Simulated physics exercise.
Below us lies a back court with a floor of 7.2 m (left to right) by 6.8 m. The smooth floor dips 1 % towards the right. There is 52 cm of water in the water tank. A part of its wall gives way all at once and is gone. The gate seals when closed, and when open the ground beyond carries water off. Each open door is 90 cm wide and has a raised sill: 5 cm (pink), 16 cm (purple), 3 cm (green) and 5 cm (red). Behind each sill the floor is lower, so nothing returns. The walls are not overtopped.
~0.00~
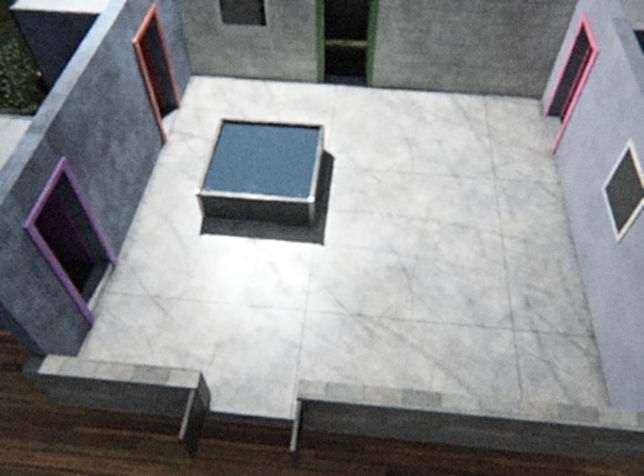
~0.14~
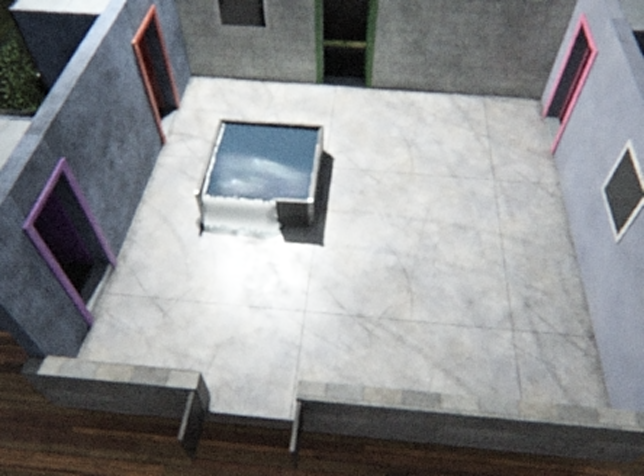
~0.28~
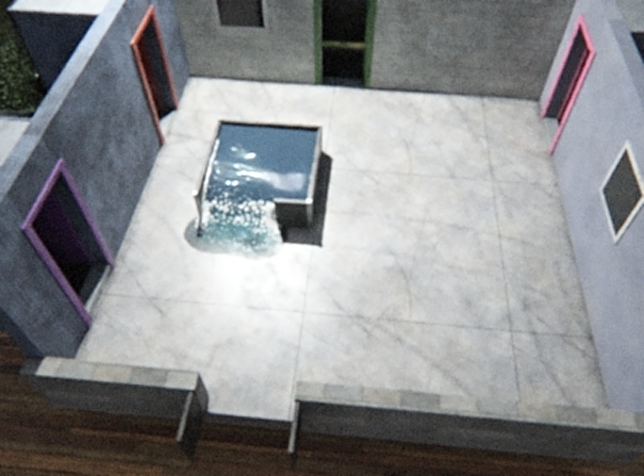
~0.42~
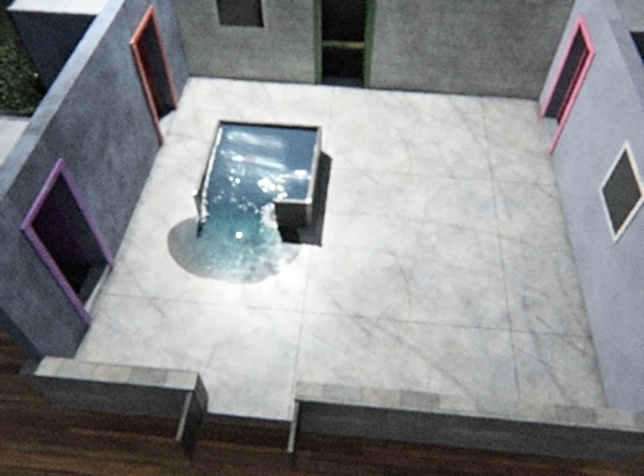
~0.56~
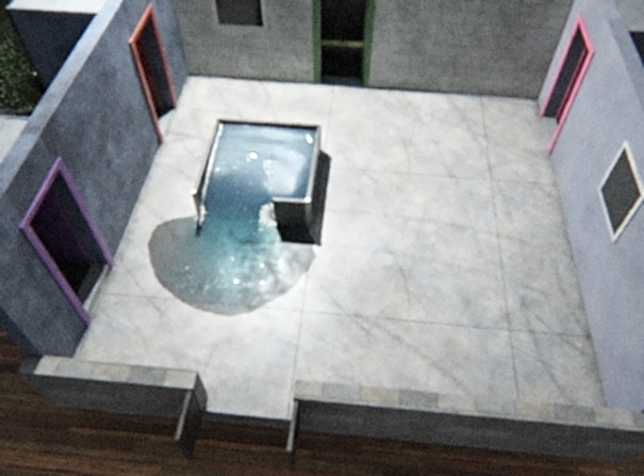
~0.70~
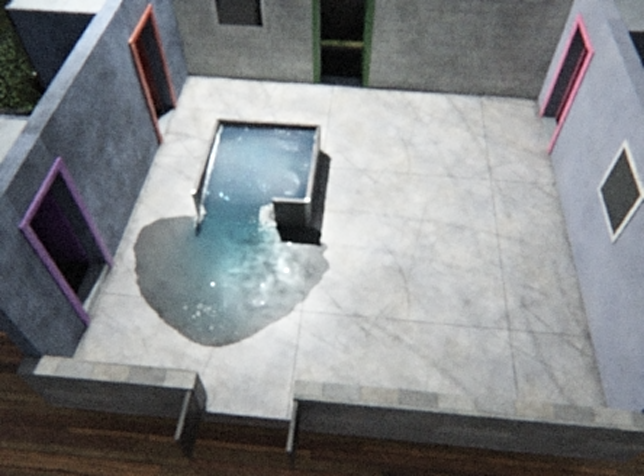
Water pours from the broken front of a square tank and spreads across the pale floor.
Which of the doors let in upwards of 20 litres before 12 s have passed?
The water let in: At the pink door it stays under the limit; at the purple door it keeps below the limit; at the green door it does not reach the limit; at the red door it stays under the limit.
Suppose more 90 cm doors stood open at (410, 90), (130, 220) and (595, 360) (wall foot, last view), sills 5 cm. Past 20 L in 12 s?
In that order: Below, below, above.
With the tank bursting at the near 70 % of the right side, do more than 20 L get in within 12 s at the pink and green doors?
Against that limit: Pink past it, green not over.
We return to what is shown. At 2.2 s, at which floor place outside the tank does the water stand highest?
Near (92, 381).
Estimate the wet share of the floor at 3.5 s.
Some 25 per cent of it.
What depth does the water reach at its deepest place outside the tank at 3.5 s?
Up to some 18 cm.
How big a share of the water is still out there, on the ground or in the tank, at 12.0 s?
Roughly 74 in a hundred.
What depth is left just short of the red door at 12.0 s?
About 1.5 cm.
After 1.4 s water covers 20 % of the floor and is deepest (26 cm) near (217, 223); pink door not reached, purple door 5 cm at the sill, 0 L in, green door not reached, red door not reached.
After 2.2 s water covers 25 % of the floor and is deepest (34 cm) near (92, 381); pink door not reached, purple door 13 cm at the sill, 0 L in, green door not reached, red door not reached.
After 3.5 s water covers 25 % of the floor and is deepest (18 cm) near (170, 306); pink door not reached, purple door 14 cm at the sill, 0 L in, green door not reached, red door not reached.
After 7.0 s water covers 50 % of the floor and is deepest (12 cm) near (585, 430); pink door not reached, purple door 6 cm at the sill, 1 L in, green door not reached, red door 1 cm at the sill, 0 L in.
After 12.0 s water covers 75 % of the floor and is deepest (8 cm) near (585, 430); pink door 3 cm at the sill, 0 L in, purple door 2 cm at the sill, 1 L in, green door 1 cm at the sill, 0 L in, red door 1 cm at the sill, 0 L in.
